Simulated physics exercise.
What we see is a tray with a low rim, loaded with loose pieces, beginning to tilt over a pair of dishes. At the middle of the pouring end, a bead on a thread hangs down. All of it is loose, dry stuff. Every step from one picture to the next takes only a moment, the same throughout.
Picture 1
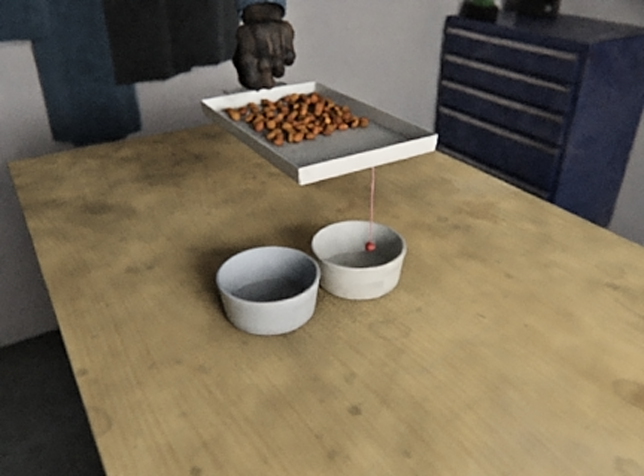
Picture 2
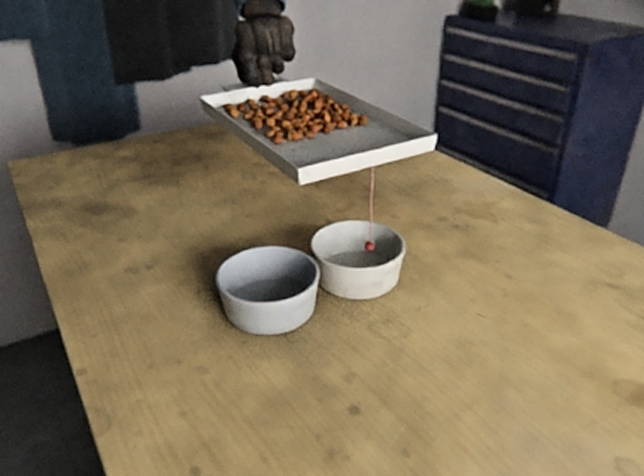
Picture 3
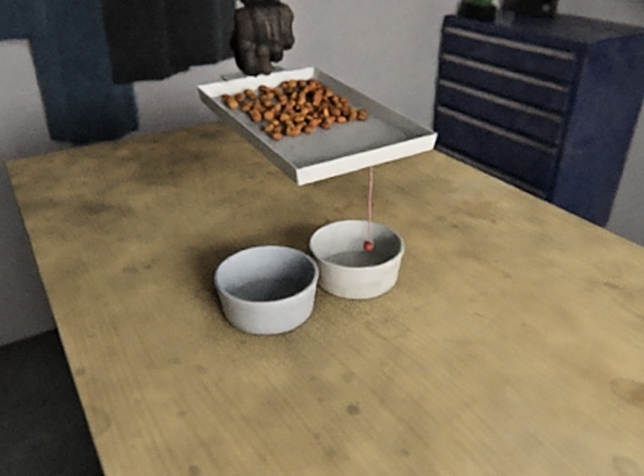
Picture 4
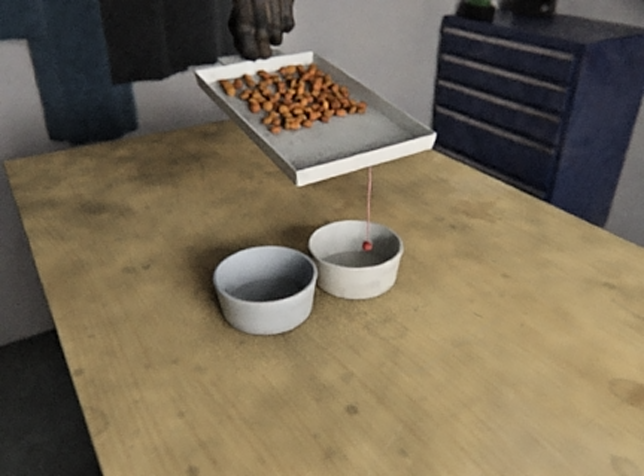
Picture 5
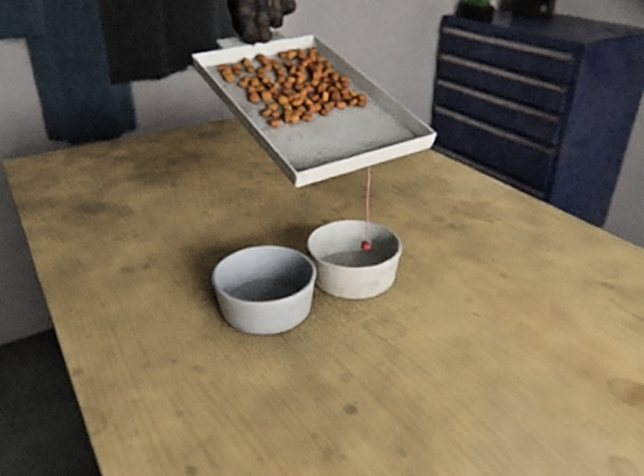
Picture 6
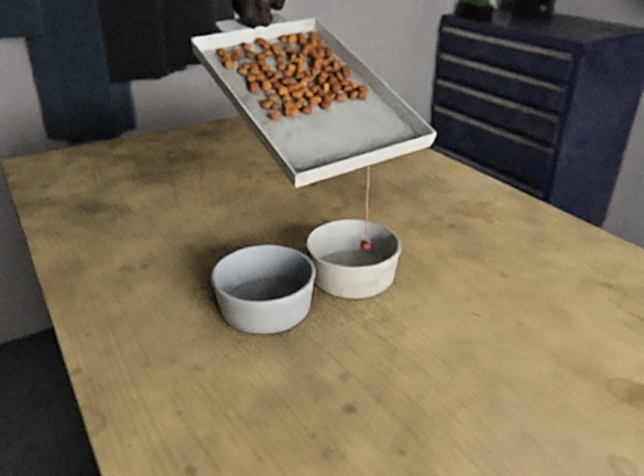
A dark hand lifted the far end of a white tray of brown kibble, slanting it more and more toward its near left corner, while two bowls and a hanging red bead stayed below.
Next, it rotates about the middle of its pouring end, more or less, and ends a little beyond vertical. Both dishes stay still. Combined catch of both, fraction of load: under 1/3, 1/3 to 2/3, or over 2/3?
Under 1/3.
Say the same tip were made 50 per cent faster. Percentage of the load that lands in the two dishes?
Near 0 in a hundred.
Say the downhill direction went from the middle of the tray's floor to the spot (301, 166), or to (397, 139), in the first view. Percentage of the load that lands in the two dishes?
Somewhere close to 50 % the first time, 20 % the second.
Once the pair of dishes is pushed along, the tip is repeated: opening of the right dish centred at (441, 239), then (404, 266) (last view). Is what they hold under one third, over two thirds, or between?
In order: In the middle band, then beyond two thirds.
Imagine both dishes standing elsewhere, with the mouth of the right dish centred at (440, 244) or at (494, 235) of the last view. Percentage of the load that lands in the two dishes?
The first try yields 70% and the second yields 30%.
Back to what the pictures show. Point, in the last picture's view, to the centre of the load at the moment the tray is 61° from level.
Check around (354, 150) in the last picture.
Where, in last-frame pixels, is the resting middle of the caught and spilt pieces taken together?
Around (367, 330), give or take.
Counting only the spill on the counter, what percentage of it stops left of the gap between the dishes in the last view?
Left share: Close to 10 %.
Soon, tray tipped steeply; nearly all on the tray; a stray few in the air.
A while on, tray tipped right over; about half on the tray; about half outside both; a stray few in the air.
Towards the end, tray tipped past a quarter turn; a stray few in the left dish; nearly all outside both; a stray few in the air.
Finally, tray tipped past a quarter turn; a stray few in the left dish; none in the right dish; nearly all outside both.
